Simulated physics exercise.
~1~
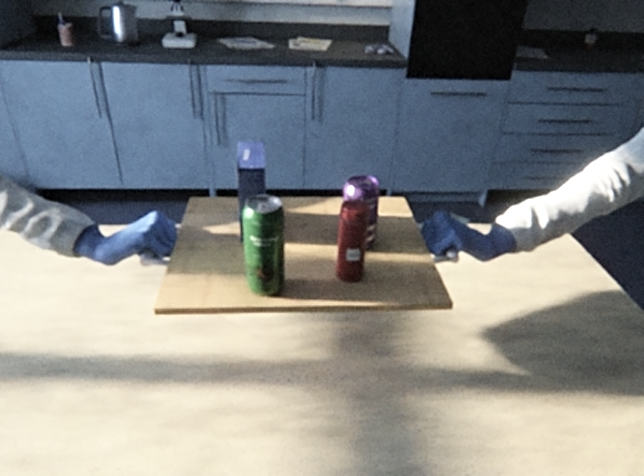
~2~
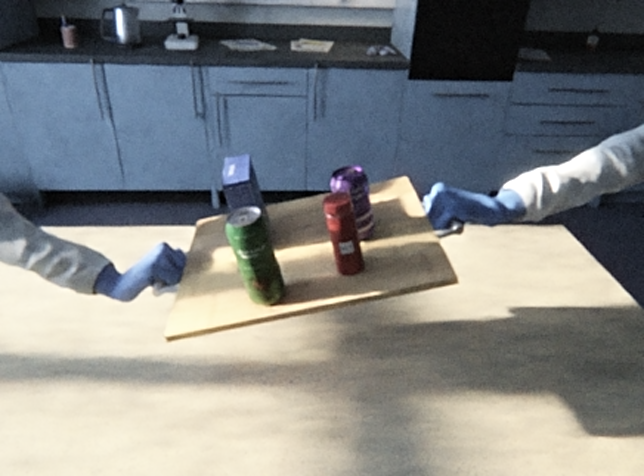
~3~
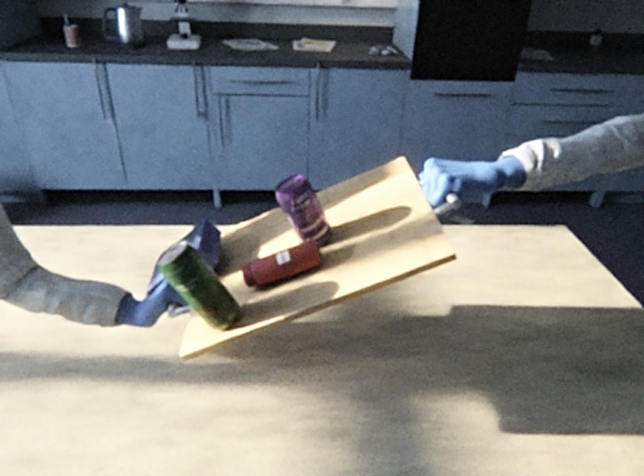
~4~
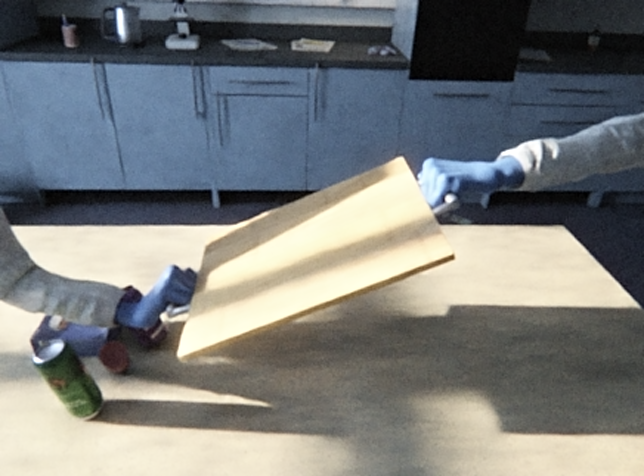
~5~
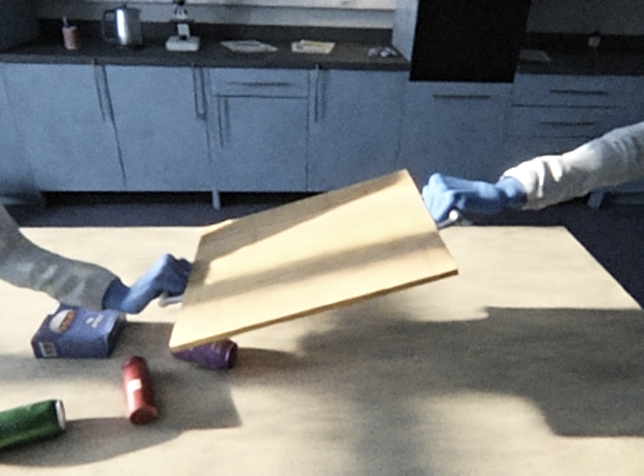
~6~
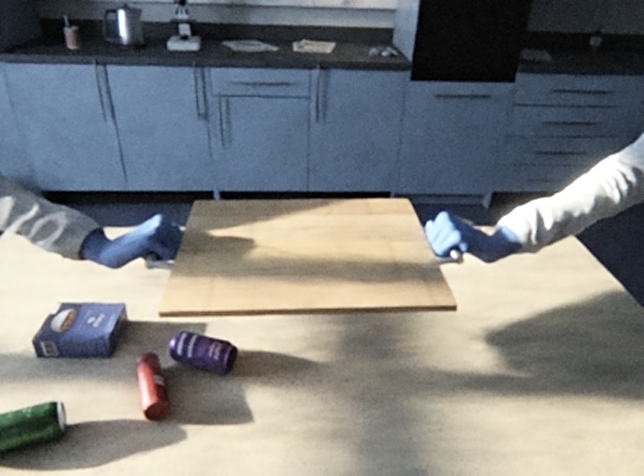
Two blue-gloved hands hold a flat wooden tray above a pale table, seen from the front in a kitchen-like room with blue-grey cabinets behind. On it stand a green can at the front left, a red shaker to its right, a blue packet behind on the left and a purple can behind on the right. The tray tips down to the left, and the items lean, topple and slide. The blue packet leaves first, then the green can, followed by the red shaker and purple can. The hands level the empty tray, leaving all four lying on the table.
